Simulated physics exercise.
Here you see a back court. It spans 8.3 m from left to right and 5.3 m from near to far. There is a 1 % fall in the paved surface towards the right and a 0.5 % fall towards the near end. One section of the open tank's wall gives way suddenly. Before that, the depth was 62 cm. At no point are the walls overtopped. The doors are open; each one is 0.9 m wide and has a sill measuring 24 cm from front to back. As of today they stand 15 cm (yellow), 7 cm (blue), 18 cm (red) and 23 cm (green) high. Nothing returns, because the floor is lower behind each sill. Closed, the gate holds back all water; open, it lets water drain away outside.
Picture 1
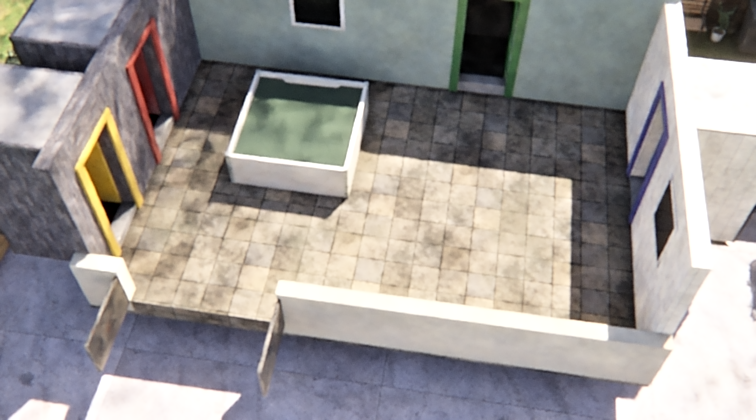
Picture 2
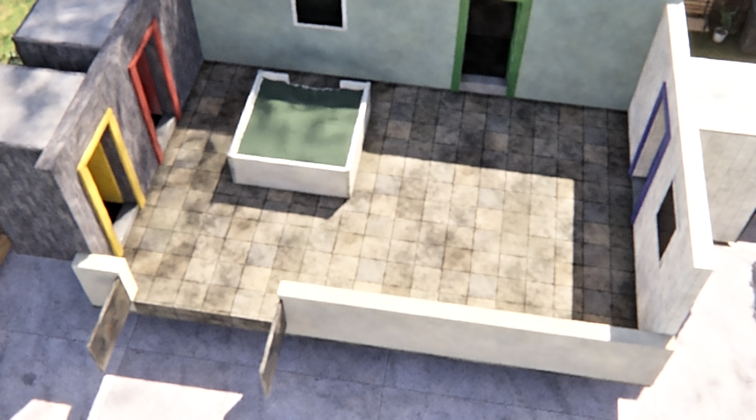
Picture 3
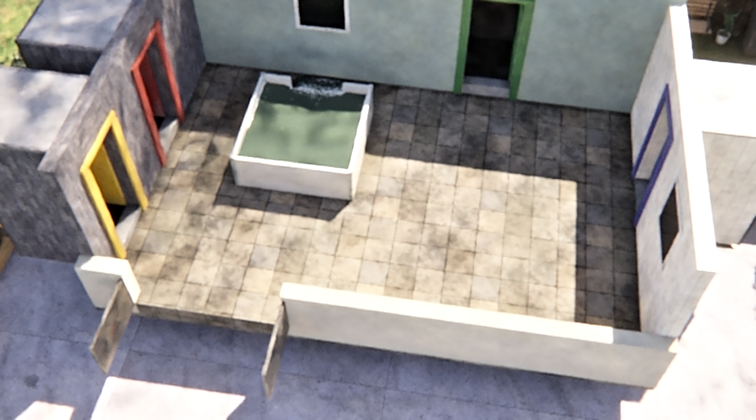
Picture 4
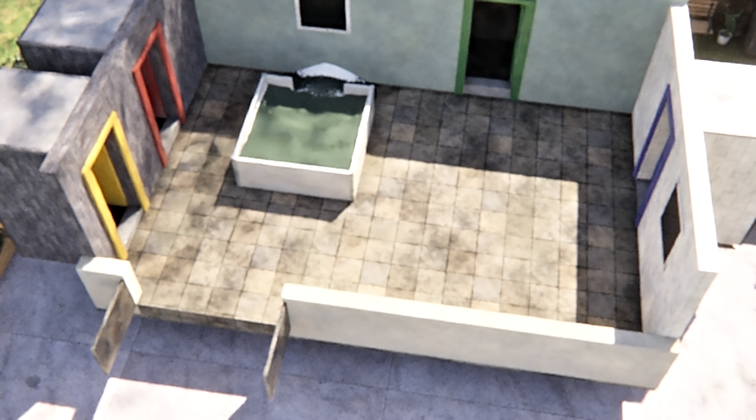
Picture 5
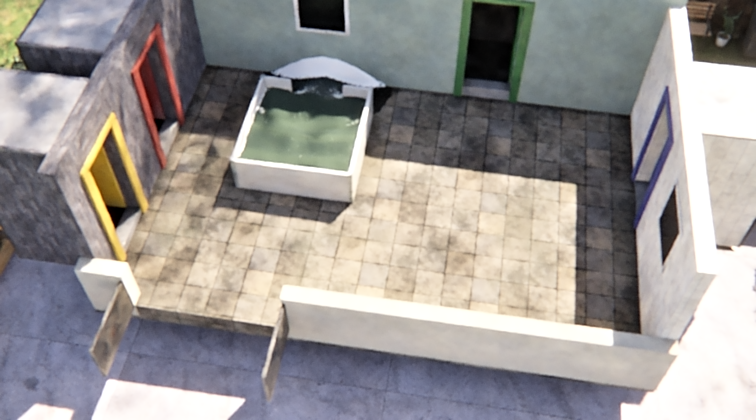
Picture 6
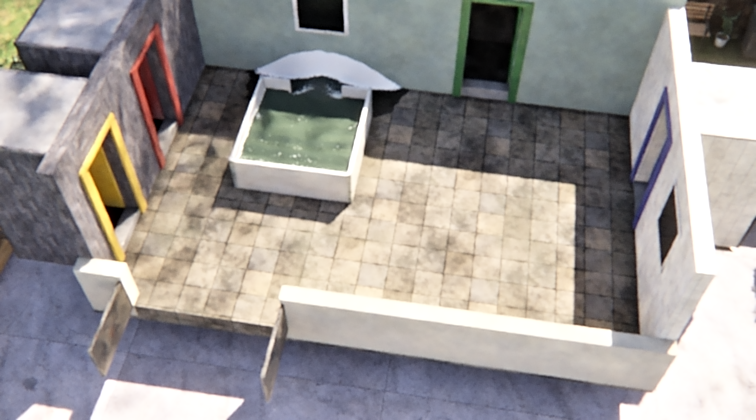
At the start, greenish water lies still in a white-walled open tank in a paved court with coloured doorways. A gap shows in the tank's far side, the surface there dips and churns, and a pale sheet of water pours out behind it, fanning wider while ripples cross the tank.
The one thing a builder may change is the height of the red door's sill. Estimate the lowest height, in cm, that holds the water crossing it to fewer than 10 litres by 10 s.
My estimate is 6.5 cm.
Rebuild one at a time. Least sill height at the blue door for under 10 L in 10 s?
Blue - roughly 9.5 cm.
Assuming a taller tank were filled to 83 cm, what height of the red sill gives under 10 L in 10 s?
9.5 cm.
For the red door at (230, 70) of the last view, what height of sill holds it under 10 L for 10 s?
Minimum: Close to 19 cm.
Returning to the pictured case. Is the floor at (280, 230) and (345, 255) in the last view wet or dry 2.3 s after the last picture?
First untouched, then untouched.
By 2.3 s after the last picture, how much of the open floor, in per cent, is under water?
Approximately 50 % of the floor.
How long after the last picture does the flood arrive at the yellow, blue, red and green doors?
Yellow at 2.0 s, blue at 2.2 s, red at 1.1 s and green at 0.6 s.
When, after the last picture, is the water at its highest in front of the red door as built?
It peaks at about 1.8 s.
Then, 0.7 s after the last picture water covers 15 % of the floor, deepest (48 cm) near (321, 81); it has not reached the red door.
Then, 2.3 s after the last picture water covers 50 % of the floor, deepest (28 cm) near (321, 81); 11 cm at the red door, 0 litres in over its 18 cm sill.
Then, 9.3 s after the last picture water covers 80 % of the floor, deepest (10 cm) near (629, 365); 4 cm at the red door, 0 litres in over its 18 cm sill.
At the red door as built, the water peaked near 11 cm, 1.9 s after the last picture.
With a sill of 5 cm, 19 litres would have come in within the 10 s; with 7 cm, 7 litres. So under 10 litres takes about 6.5 cm.
